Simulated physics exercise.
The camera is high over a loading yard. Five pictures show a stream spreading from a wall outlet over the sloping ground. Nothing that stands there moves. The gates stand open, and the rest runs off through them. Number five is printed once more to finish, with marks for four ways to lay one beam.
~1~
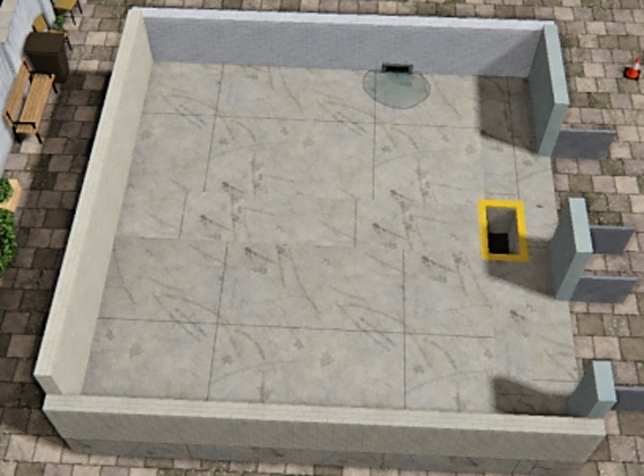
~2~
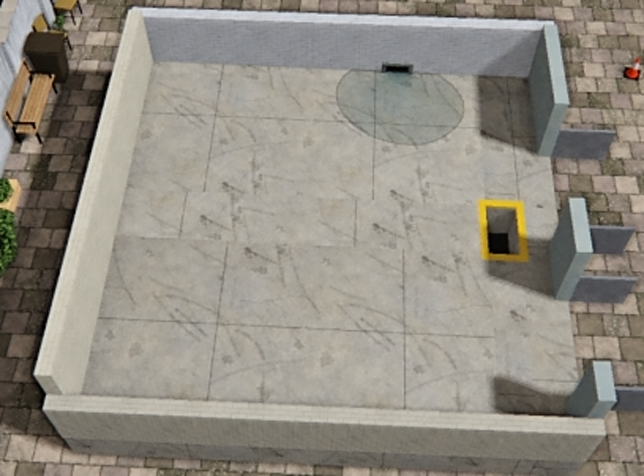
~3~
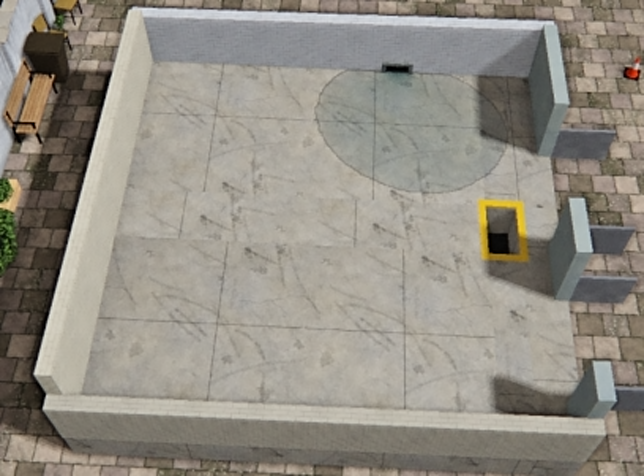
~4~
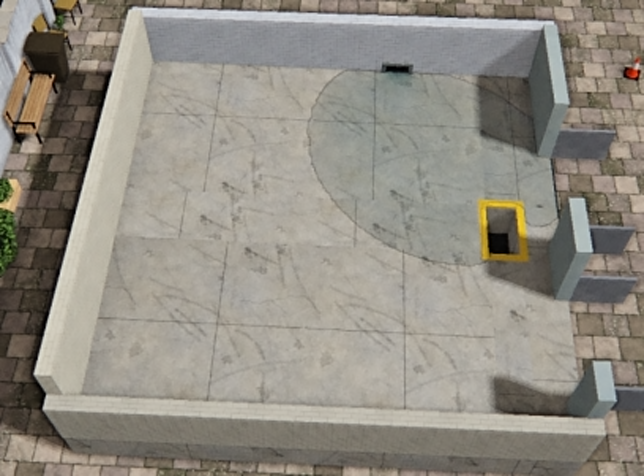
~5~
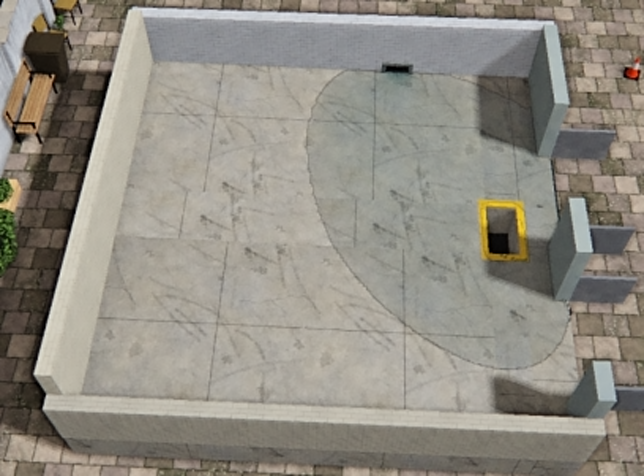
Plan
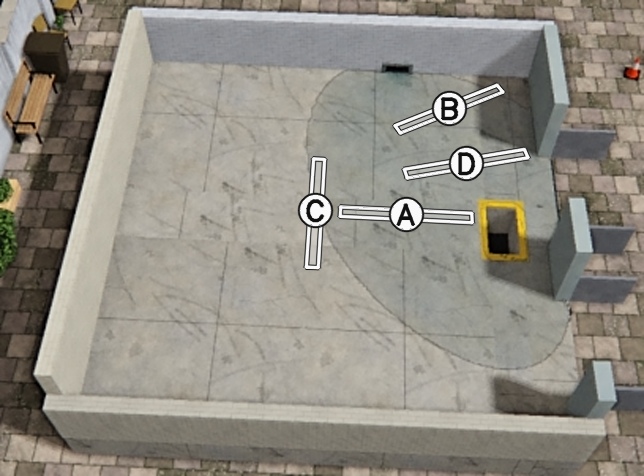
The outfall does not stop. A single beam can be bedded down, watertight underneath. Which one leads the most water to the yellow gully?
A beats the others.
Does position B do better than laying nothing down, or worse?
It is worse.
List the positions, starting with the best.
The order is A, C, B, D.
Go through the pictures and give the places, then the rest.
In the first frame, outfall at (397, 68); yellow gully at (503, 230); open gate at (560, 350); open gate at (543, 200); front seen at (384, 101), 2 % of the ground wet; yellow gully still dry.
In the second frame, front seen at (400, 141), 6 % of the ground wet; yellow gully still dry.
In the third frame, front seen at (480, 175), 14 % of the ground wet; yellow gully still dry.
In the fourth frame, front seen at (457, 259), 25 % of the ground wet; yellow gully taking water.
In the fifth frame, front seen at (530, 357), 35 % of the ground wet; yellow gully taking water.
On the marked copy, A from (340, 211) to (472, 217); B from (397, 129) to (500, 88); C from (312, 267) to (319, 159); D from (405, 173) to (526, 153).
If A is chosen, about 48 % of the stream goes into the yellow gully, about 50 % out by the gates.
If B is chosen, about 14 % of the stream goes into the yellow gully, about 85 % out by the gates.
If C is chosen, about 32 % of the stream goes into the yellow gully, about 67 % out by the gates.
If D is chosen, about 9 % of the stream goes into the yellow gully, about 87 % out by the gates.
